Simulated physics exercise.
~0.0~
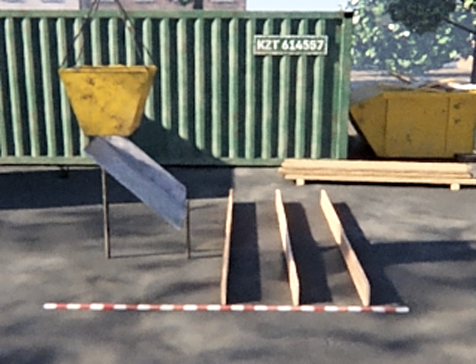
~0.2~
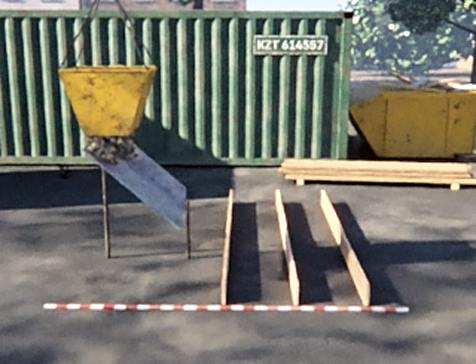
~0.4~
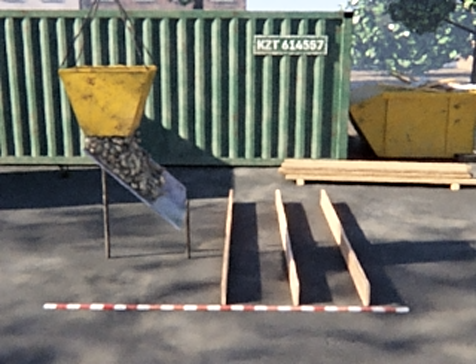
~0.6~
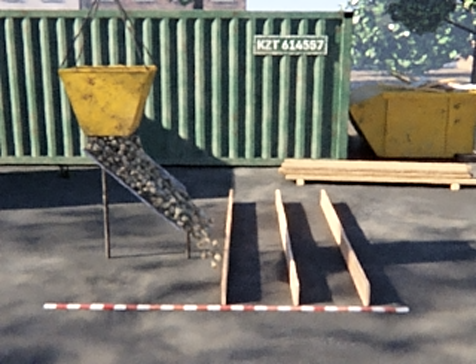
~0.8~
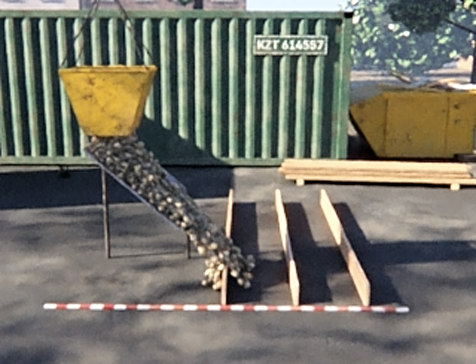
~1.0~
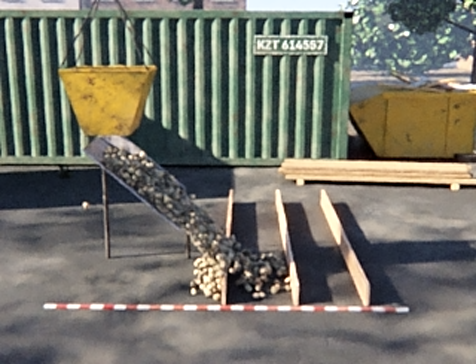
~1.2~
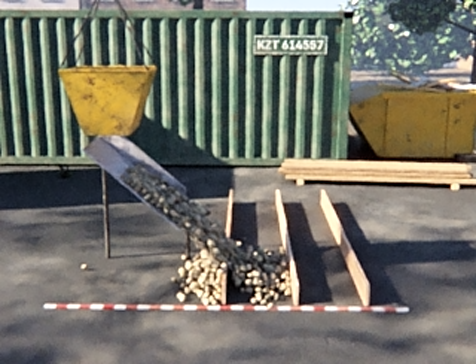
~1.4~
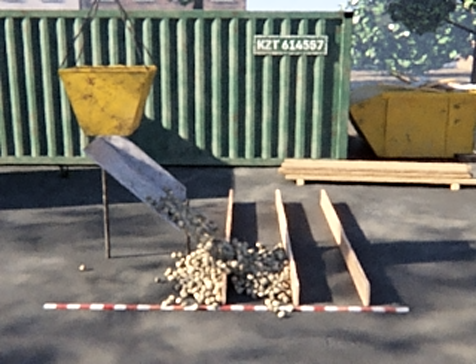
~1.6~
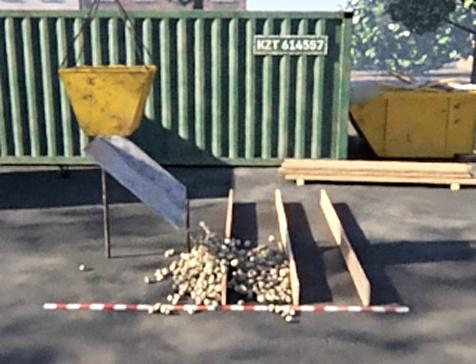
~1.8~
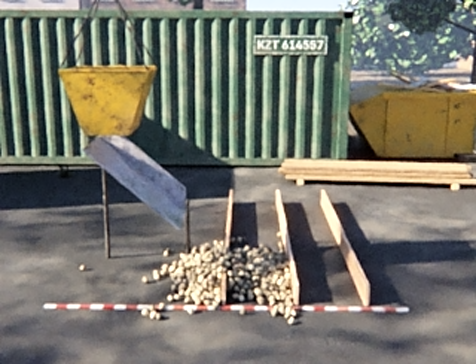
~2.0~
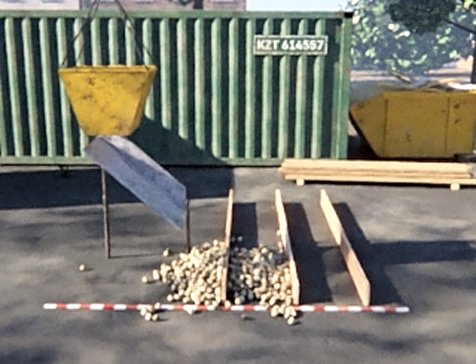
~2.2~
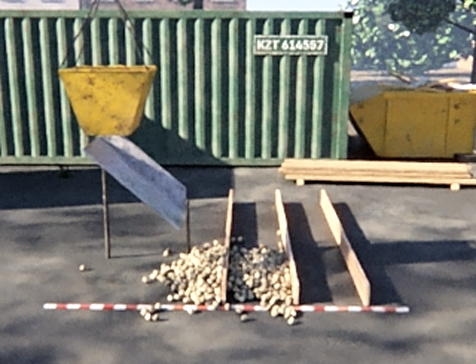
On a paved yard, cobbles slide from a yellow skip down a chute and settle around the left boards.
